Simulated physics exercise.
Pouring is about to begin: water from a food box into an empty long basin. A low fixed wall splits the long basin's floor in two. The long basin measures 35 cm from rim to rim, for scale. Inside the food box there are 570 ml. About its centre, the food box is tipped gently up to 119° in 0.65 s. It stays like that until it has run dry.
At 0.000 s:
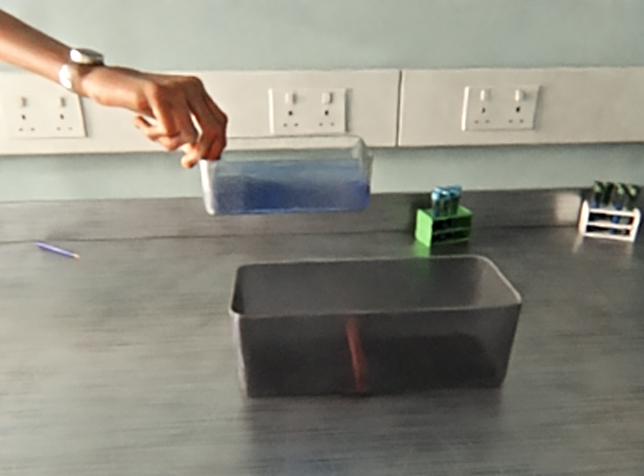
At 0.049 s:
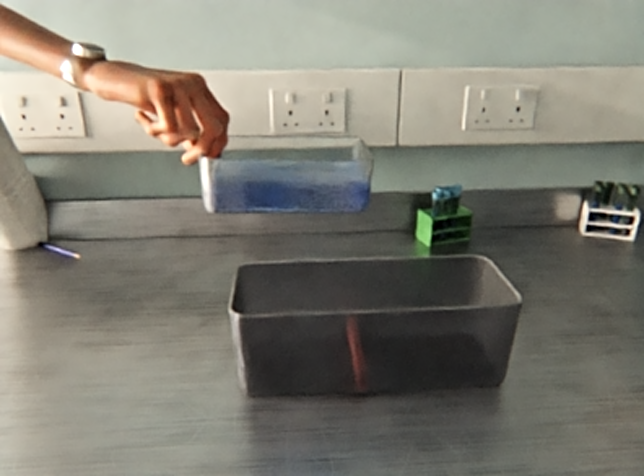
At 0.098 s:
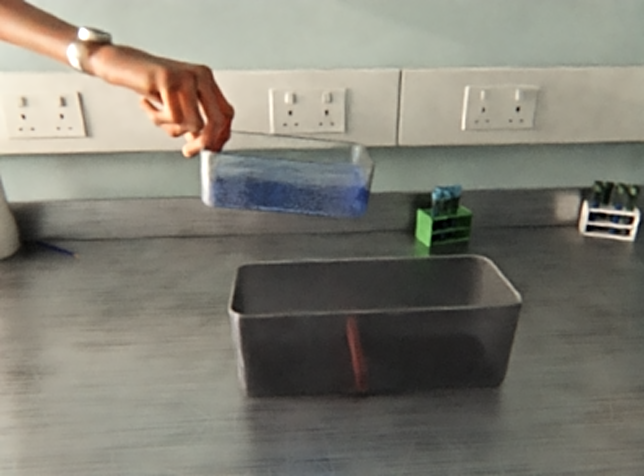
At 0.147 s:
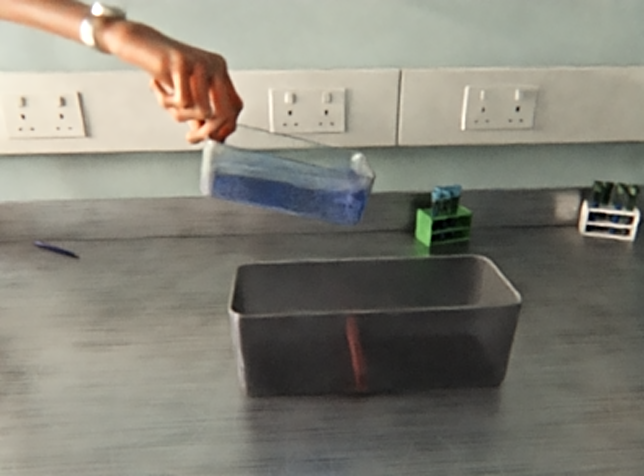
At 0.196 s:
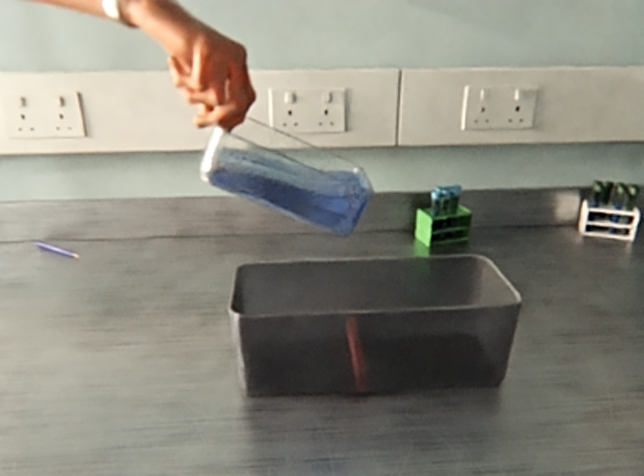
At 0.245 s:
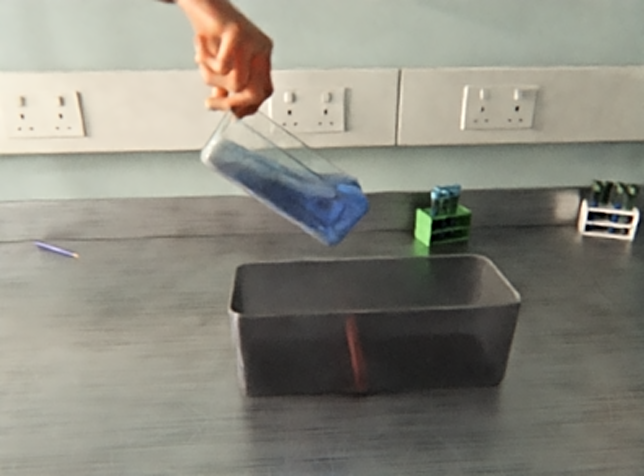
The clip opens with a hand holding a clear food box of blue water level above an empty grey basin on a counter. A pale object briefly appears at the left edge, then leaves as the hand tilts the box down to the right, steepening it while the water gathers at the lower end.
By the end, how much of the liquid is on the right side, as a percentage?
Around 67 percent.
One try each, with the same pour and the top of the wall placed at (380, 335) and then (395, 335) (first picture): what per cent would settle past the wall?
One try each: Around 60 percent and then around 30 percent.
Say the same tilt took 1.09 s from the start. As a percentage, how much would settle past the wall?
That would give about 65 percent.
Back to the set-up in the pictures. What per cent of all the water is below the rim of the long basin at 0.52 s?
Roughly 64 per cent.
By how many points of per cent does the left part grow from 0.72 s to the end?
8 %.
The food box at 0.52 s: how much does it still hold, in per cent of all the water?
Remaining: Near 6 % of the total.
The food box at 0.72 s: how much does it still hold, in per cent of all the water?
Near 0 percent, more or less.
Then, 0.52 s in, the tilt is 107° and 6 per cent is still to pour, 0 is left of the wall and 65 right of it.
Then, 0.72 s in, the tilt is 119° and 0 per cent is still to pour, 18 is left of the wall and 70 right of it.
Then, 0.92 s in, the tilt is 119° and 0 per cent is still to pour, 25 is left of the wall and 69 right of it.
Then, 1.15 s in, the tilt is 119° and 0 per cent is still to pour, 25 is left of the wall and 69 right of it.
Finally, 27 per cent lies left of the wall, 67 right of it and 6 outside.
